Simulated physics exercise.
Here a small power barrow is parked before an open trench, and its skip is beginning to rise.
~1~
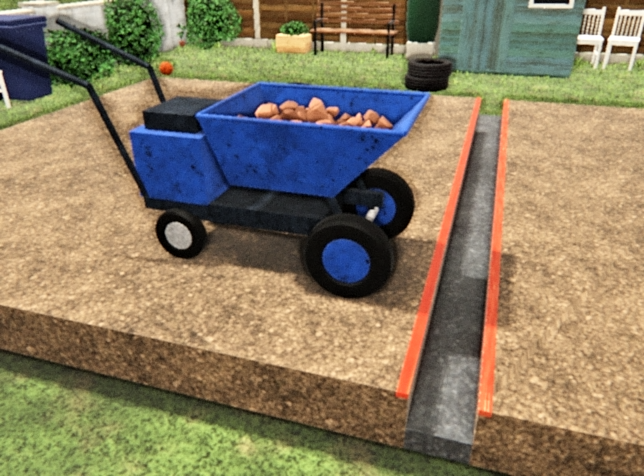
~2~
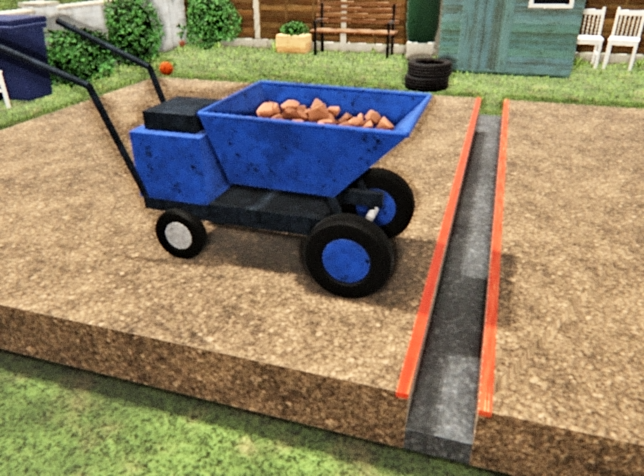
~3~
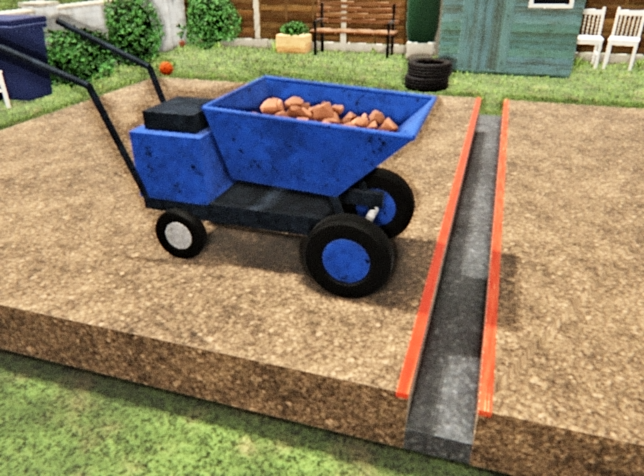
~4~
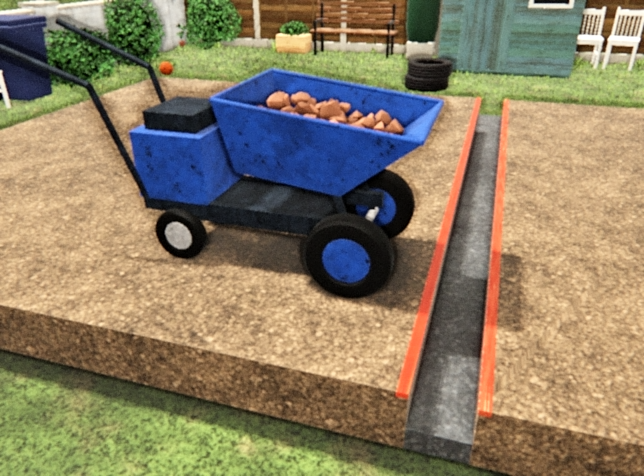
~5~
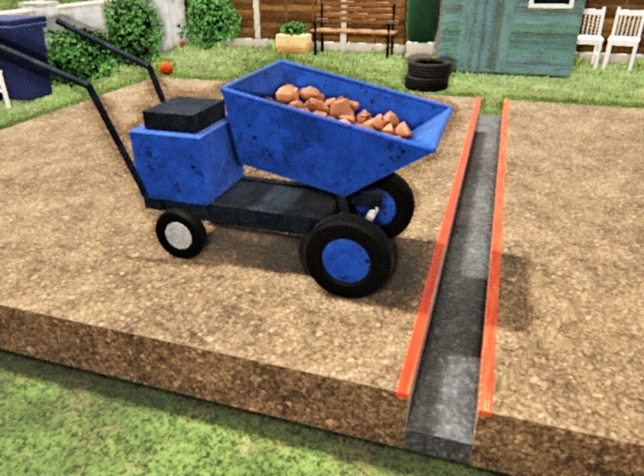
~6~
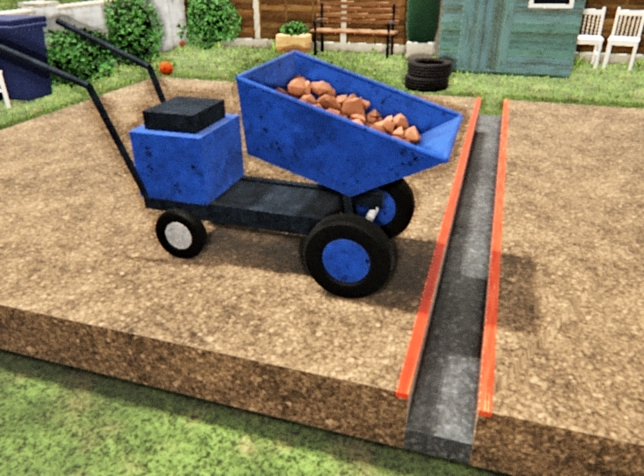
Blue power barrow parked beside a narrow trench on bare soil, its skip of rubble slowly rising and tilting to the right.
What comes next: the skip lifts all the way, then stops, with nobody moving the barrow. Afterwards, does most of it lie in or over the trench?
No.
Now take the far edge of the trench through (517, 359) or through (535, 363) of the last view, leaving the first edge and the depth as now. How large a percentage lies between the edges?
In order, some 30 and some 60 percent.
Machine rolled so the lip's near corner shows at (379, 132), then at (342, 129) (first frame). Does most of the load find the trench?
Trial 1 falls short of half, trial 2 exceeds half.
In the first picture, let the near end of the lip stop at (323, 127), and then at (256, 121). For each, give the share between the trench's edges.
Close to 70 in a hundred, and close to 40 in a hundred.
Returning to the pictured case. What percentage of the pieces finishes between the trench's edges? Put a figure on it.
I'd put that share near 0 per cent.
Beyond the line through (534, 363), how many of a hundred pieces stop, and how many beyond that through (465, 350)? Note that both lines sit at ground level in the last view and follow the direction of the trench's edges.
Close to 50 and 70 per cent respectively.
Soon, skip tipped steeply; all in the skip.
A while on, skip tipped right over; most in the skip; about a quarter beyond it; a stray few falling.
Towards the end, skip tipped right over; about a quarter in the skip; most beyond it.
Finally, skip tipped right over; about a quarter in the skip; a stray few in or heaped over the trench; most beyond it.
